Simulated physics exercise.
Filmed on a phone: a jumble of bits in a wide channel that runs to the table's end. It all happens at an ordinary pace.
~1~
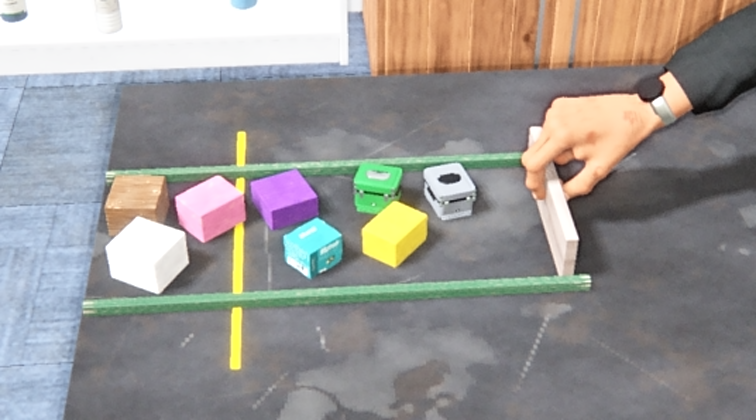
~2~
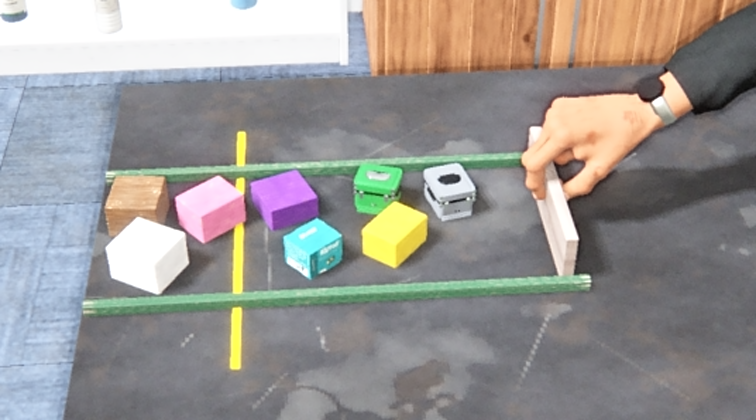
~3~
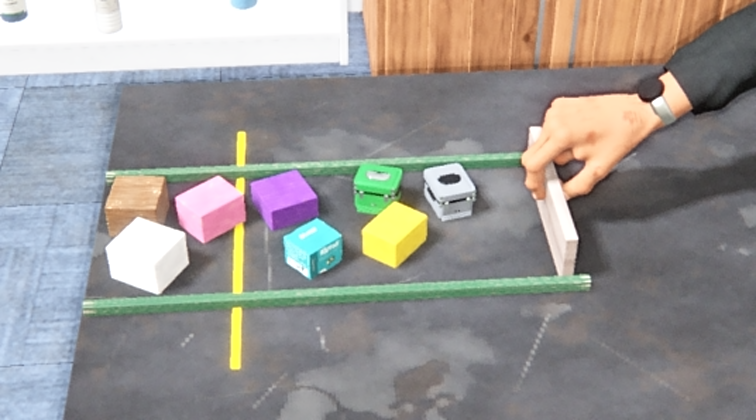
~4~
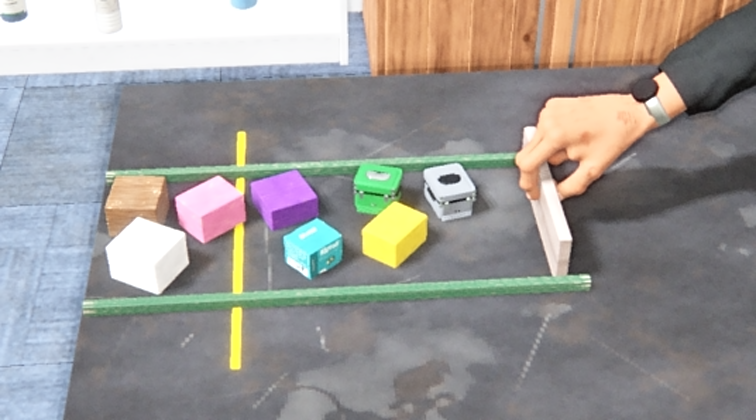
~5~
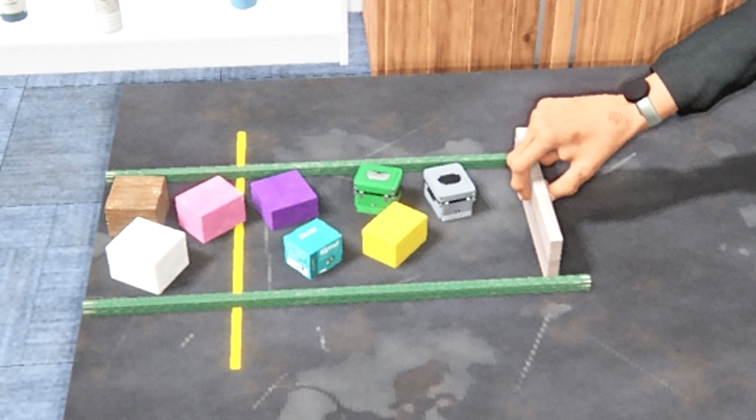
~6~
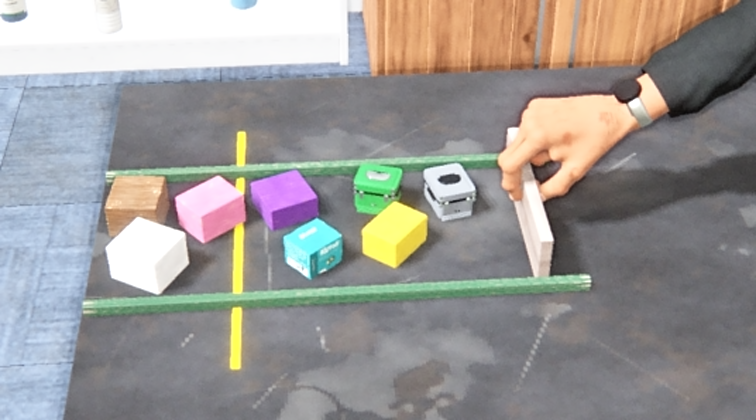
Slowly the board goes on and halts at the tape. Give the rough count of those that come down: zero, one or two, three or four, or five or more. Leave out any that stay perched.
In the end the number that fall off is one or two.
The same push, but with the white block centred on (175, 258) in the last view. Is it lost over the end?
Then it stays on.
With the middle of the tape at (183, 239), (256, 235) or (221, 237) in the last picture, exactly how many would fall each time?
Try by try, 4, 1 and 2.
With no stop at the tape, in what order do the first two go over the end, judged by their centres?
The order is the brown block, then the pink block.
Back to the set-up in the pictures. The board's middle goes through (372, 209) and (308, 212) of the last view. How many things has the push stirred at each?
By then 6, and 7.
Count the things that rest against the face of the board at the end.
In contact: 2.
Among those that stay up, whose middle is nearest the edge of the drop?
Foremost is the white block.
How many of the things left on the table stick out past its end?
Overhanging: 1.
A little later, none off yet; brown block at rest near (138, 206); white block at rest near (148, 256); pink block at rest near (211, 209).
When it is over, the number that fall off is one or two; down, pink block and brown block.
